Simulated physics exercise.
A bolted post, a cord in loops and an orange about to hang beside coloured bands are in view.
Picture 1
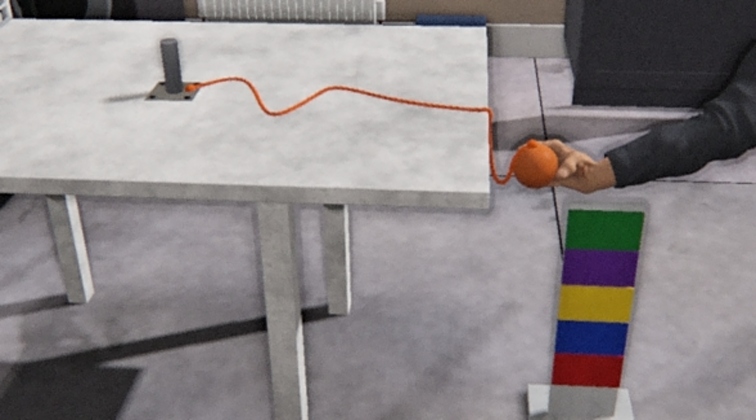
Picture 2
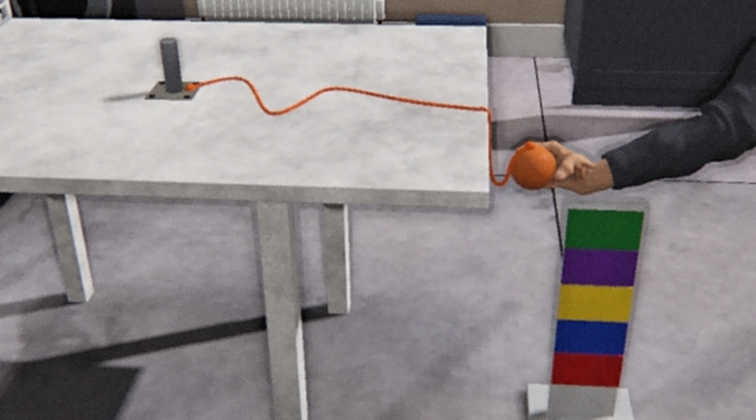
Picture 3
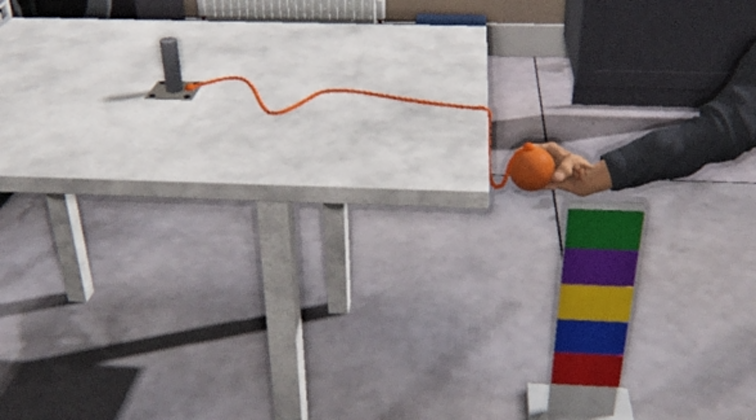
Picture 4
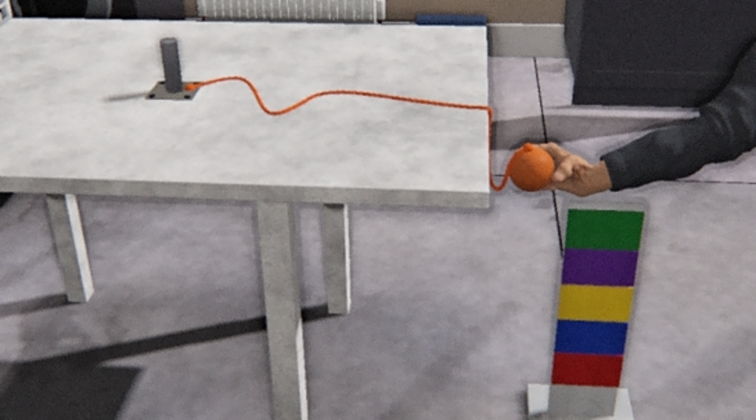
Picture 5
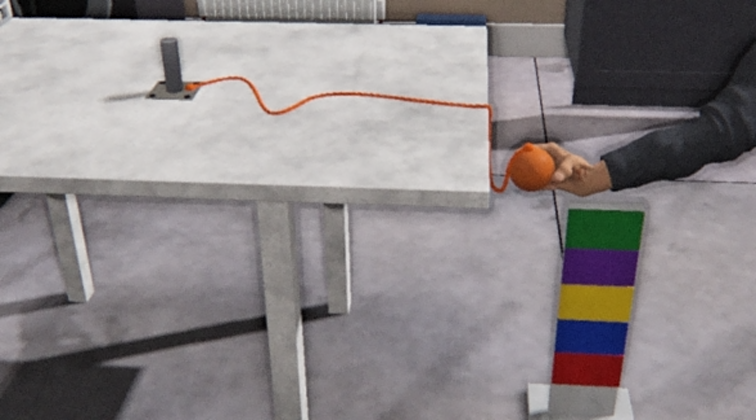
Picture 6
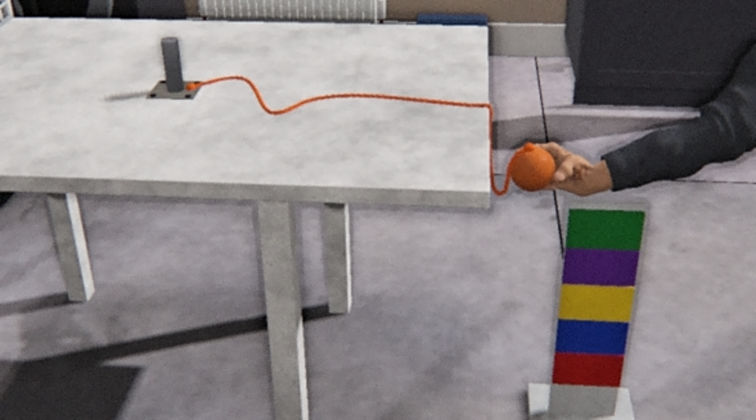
An orange cord sags slightly lower beside the table while a hand holds the ball.
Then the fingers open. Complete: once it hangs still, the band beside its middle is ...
... Blue.
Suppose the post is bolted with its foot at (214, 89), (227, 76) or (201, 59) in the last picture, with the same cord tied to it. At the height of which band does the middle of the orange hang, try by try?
The first case gives red, the second red and the third blue.
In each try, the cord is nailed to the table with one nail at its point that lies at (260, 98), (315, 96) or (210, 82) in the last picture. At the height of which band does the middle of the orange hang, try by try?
For the first place it's yellow, for the second purple, and for the third blue.
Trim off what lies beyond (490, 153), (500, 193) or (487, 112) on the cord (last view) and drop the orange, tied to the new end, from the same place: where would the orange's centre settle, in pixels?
Try 1: About (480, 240). Try 2: About (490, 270). Try 3: About (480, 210).
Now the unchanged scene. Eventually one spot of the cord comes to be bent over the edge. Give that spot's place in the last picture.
It is around (404, 99).
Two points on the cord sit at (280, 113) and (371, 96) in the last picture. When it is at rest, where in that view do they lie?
First one close to (352, 95), second close to (455, 99).
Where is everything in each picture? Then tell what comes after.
The first frame shows orange (535, 166); green (605, 232); purple (600, 269); yellow (596, 305); blue (591, 339); red (587, 372).
The second frame shows orange (533, 168); cord through (233, 79) (265, 109) (329, 90) (422, 103) (488, 142).
The third frame shows orange (532, 169).
The fourth frame shows orange (531, 170); cord through (233, 79) (265, 109) (335, 93) (432, 103) (488, 150).
The fifth frame shows orange (531, 170).
The sixth frame shows orange (532, 170); cord through (234, 78) (266, 109) (344, 96) (444, 103) (490, 159).
Early on, orange near (452, 320); level with blue.
Midway, orange near (493, 323); level with blue.
Finally, orange near (475, 326); level with blue. Its middle rests at the blue band.
